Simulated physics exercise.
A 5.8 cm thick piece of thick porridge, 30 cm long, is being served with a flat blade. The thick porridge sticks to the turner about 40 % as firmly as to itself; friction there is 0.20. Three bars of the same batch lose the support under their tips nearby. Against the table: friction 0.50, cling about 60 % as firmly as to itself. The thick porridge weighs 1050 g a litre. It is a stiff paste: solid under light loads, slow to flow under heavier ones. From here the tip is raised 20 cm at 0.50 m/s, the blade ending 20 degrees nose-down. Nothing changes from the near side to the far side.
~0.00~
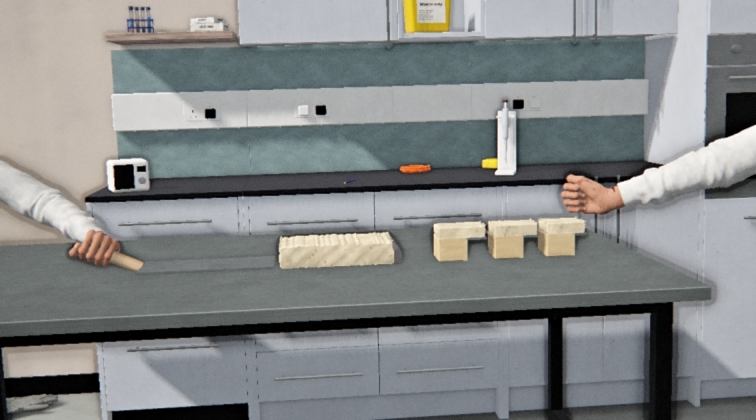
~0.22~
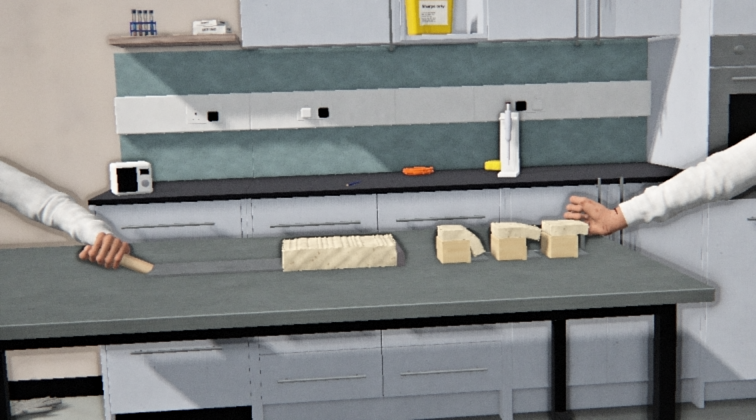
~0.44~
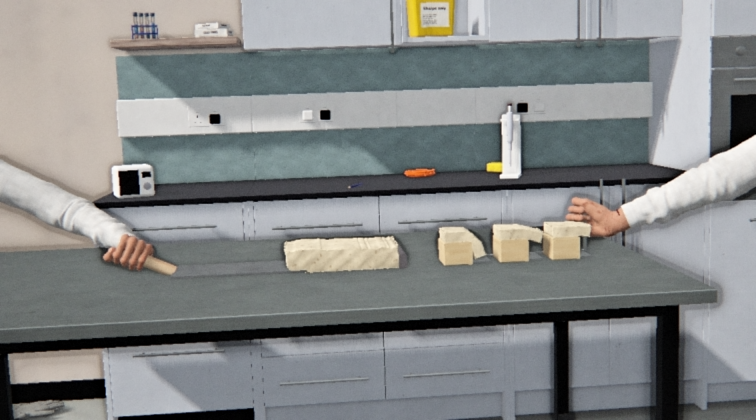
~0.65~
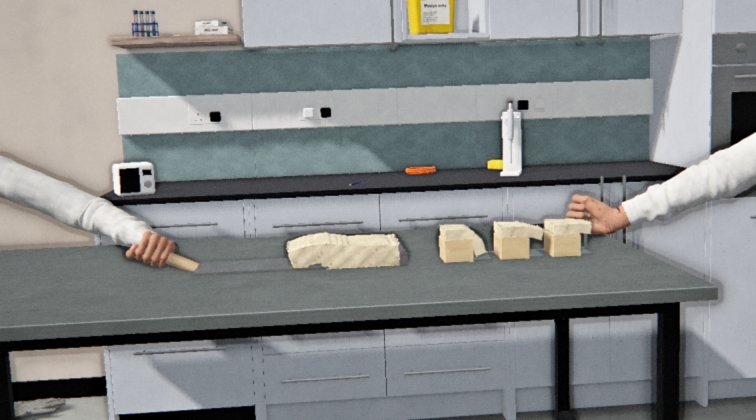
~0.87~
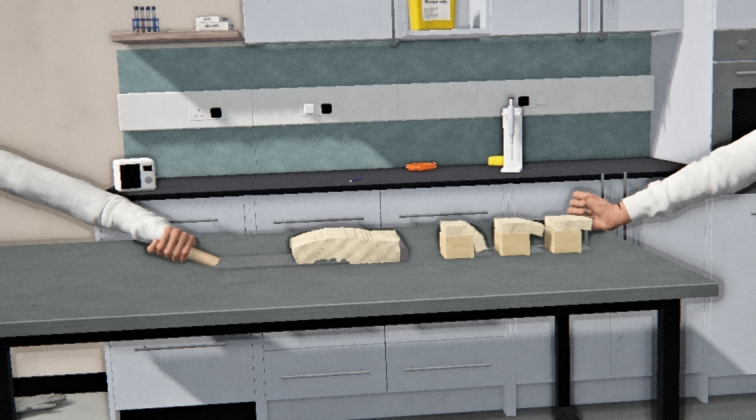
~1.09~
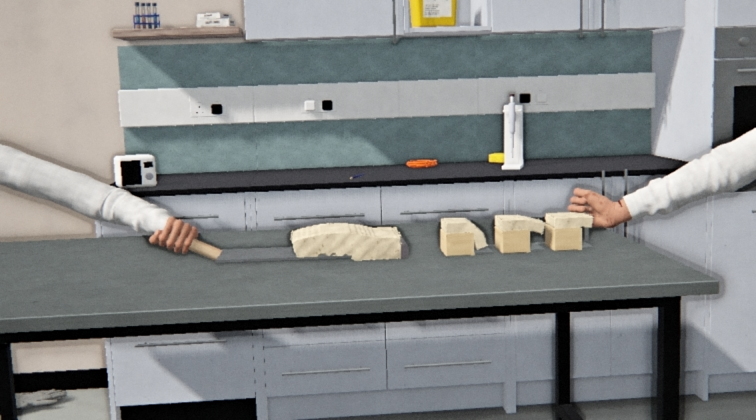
On a kitchen table, a hand slides a blade rightward under a pale slab, which humps up.
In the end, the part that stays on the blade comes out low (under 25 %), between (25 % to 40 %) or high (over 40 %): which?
It comes out high: Over 40 %.
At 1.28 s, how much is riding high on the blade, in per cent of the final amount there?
Some 60 per cent.
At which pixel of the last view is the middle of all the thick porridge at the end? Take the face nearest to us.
At about (352, 208).
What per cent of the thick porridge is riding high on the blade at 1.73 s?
Some 50 per cent.
After 1.28 s, the tip is 9.8 cm up.
After 1.50 s, the tip is 20 cm up and 50 % is riding high on the blade.
After 1.73 s, the tip is 20 cm up and 50 % is riding high on the blade.
After 1.95 s, the tip is 20 cm up and 50 % is riding high on the blade.
After 2.10 s, the tip is 20 cm up and 50 % is riding high on the blade.
